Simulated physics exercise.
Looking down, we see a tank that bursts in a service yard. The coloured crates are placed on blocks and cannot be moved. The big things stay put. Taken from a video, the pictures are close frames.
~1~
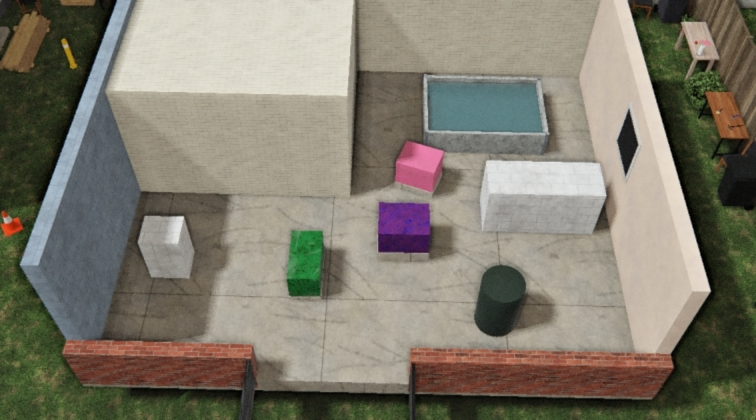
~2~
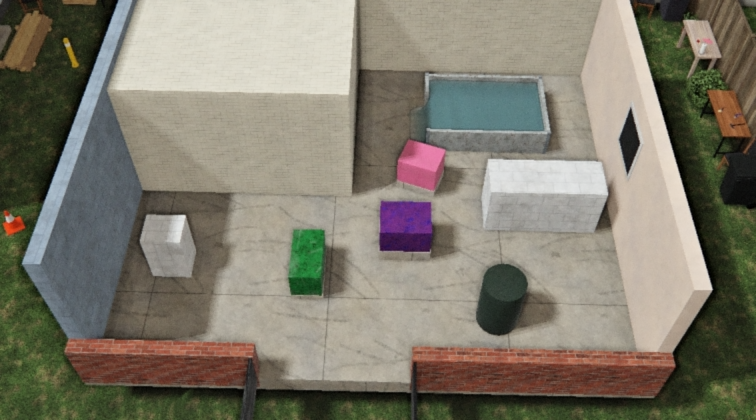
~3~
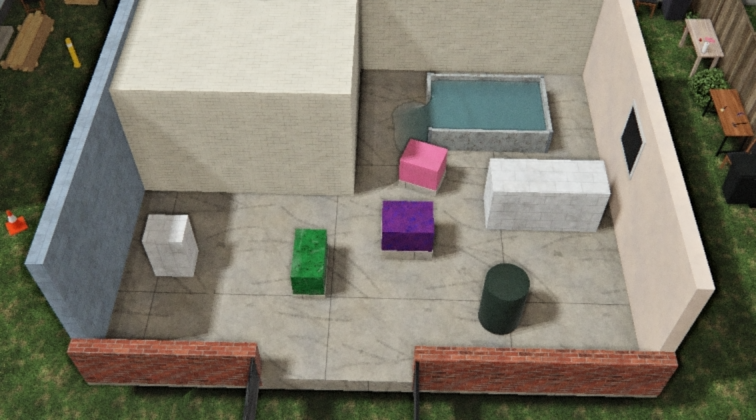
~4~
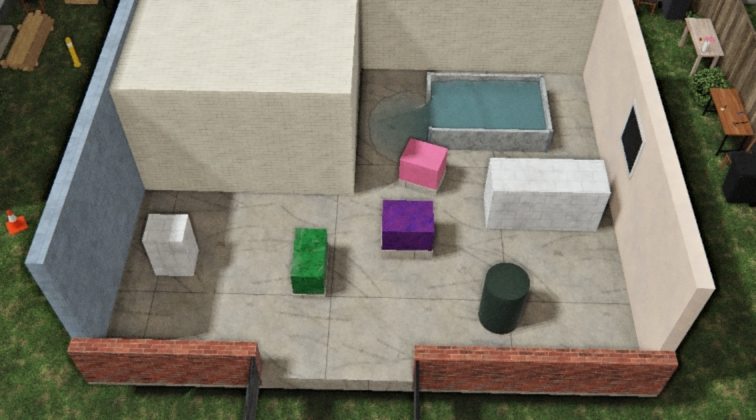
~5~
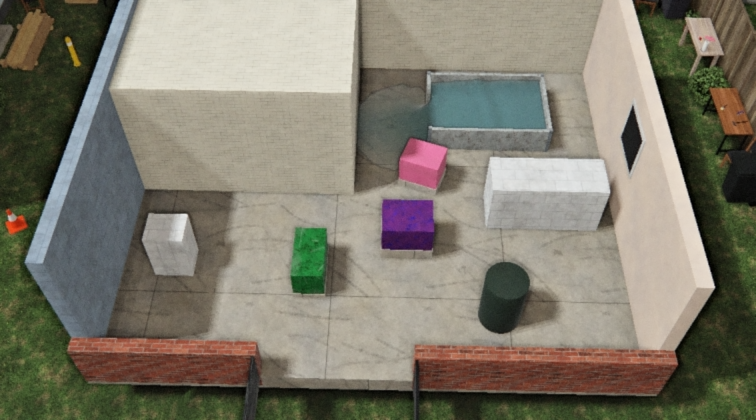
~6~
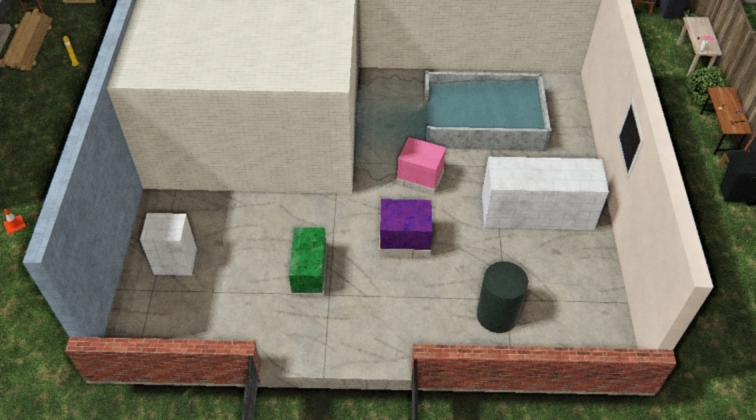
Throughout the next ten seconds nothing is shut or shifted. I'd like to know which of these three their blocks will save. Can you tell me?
Sure: The purple crate comes through dry; the pink crate comes through dry; the green crate comes through dry.
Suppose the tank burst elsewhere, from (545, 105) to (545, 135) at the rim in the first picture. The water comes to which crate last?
The green one comes last.
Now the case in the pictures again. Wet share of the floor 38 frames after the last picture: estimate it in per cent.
Around 45 percent, give or take.
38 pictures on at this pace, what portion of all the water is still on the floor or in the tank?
Close to 92 %.
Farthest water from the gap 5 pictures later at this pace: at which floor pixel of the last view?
At about (354, 213).
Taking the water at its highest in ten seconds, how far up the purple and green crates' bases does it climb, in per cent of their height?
I'd put it at some 60 % for one and some 80 % for the other, in that order.
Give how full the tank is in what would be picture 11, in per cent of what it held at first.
Somewhere around 70 %, give or take.
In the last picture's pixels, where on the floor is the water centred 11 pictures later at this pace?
Roughly at (436, 128).
A moment on, water covers 10 % of the floor; the purple crate not reached, the pink crate water round its plinth, the green crate not reached.
Next, water covers 15 % of the floor; the purple crate water round its plinth, the pink crate water round its plinth, the green crate water round its plinth.
Then, water covers 30 % of the floor; the purple crate water round its plinth, the pink crate water round its plinth, the green crate water round its plinth.
Later, water covers 45 % of the floor; the purple crate water round its plinth, the pink crate water round its plinth, the green crate water round its plinth.
In the end, water covers 60 % of the floor; the purple crate stayed above the water, the pink crate stayed above the water, the green crate stayed above the water.
